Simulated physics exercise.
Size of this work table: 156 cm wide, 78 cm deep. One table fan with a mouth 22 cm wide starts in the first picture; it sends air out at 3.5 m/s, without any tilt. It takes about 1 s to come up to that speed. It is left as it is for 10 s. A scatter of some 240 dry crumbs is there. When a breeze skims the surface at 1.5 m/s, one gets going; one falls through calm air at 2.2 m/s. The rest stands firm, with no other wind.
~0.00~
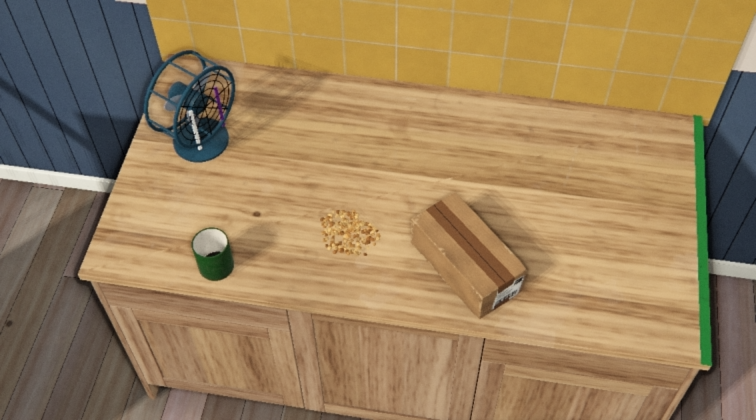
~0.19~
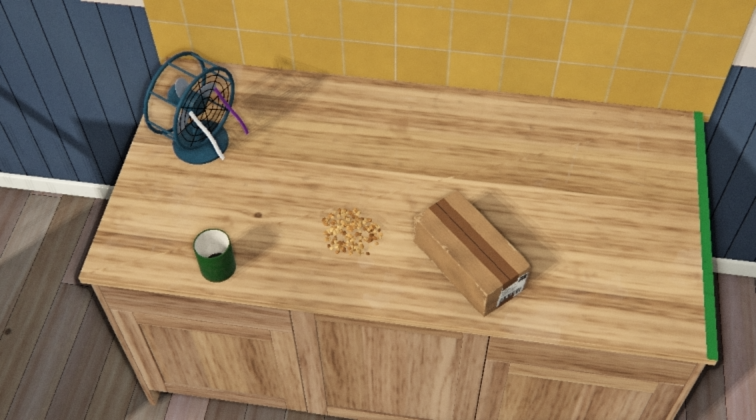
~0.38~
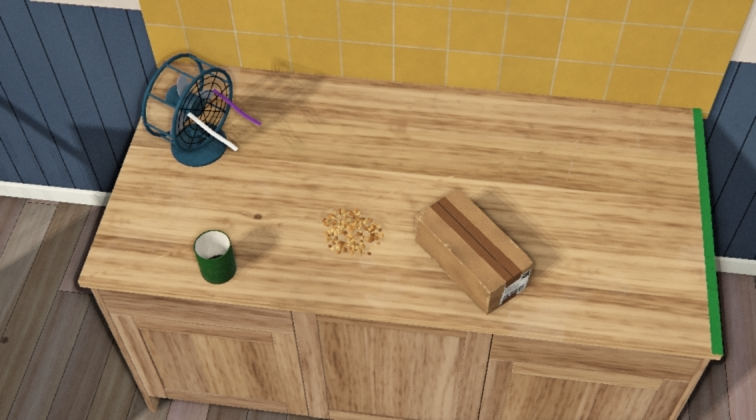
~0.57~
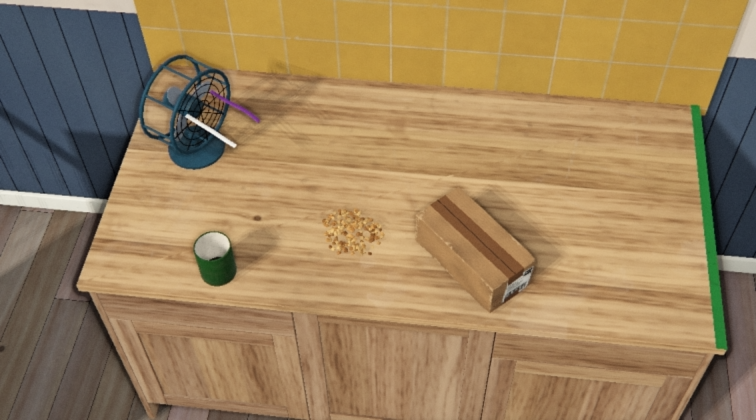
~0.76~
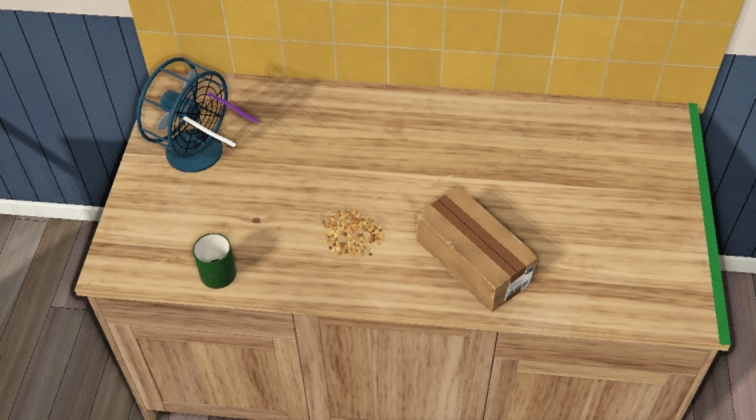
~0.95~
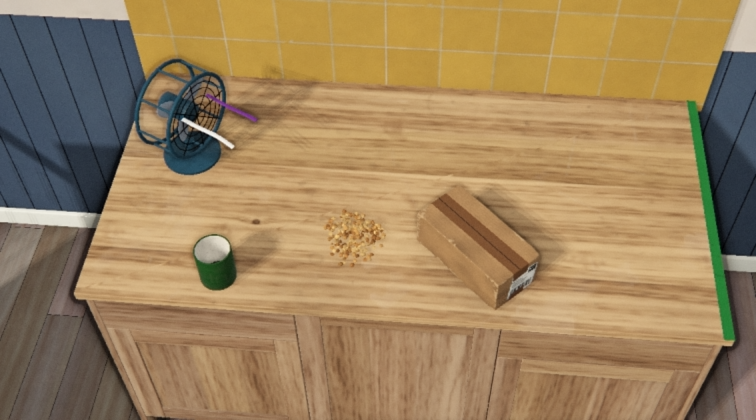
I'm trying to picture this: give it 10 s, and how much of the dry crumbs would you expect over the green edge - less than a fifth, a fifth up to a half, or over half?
Short of a fifth.
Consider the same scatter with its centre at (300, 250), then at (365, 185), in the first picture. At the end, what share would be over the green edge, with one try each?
0 and 0 in a hundred, respectively.
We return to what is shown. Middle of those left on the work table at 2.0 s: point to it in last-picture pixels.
I'd point to somewhere around (396, 247).
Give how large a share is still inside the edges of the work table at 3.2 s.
Around 15 in a hundred.
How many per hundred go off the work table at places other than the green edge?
It comes out at some 90 %.
After 2.0 s, 68 % are on the move or not yet settled, 0 % are over the green edge; the middle of those still in play is near (395, 251).
After 3.2 s, 19 % are on the move or not yet settled, 0 % are over the green edge; the middle of those still in play is near (410, 237).
After 5.5 s, 9 % are on the move or not yet settled, 0 % are over the green edge.
After 10.0 s, at the end, 0 % are over the green edge.
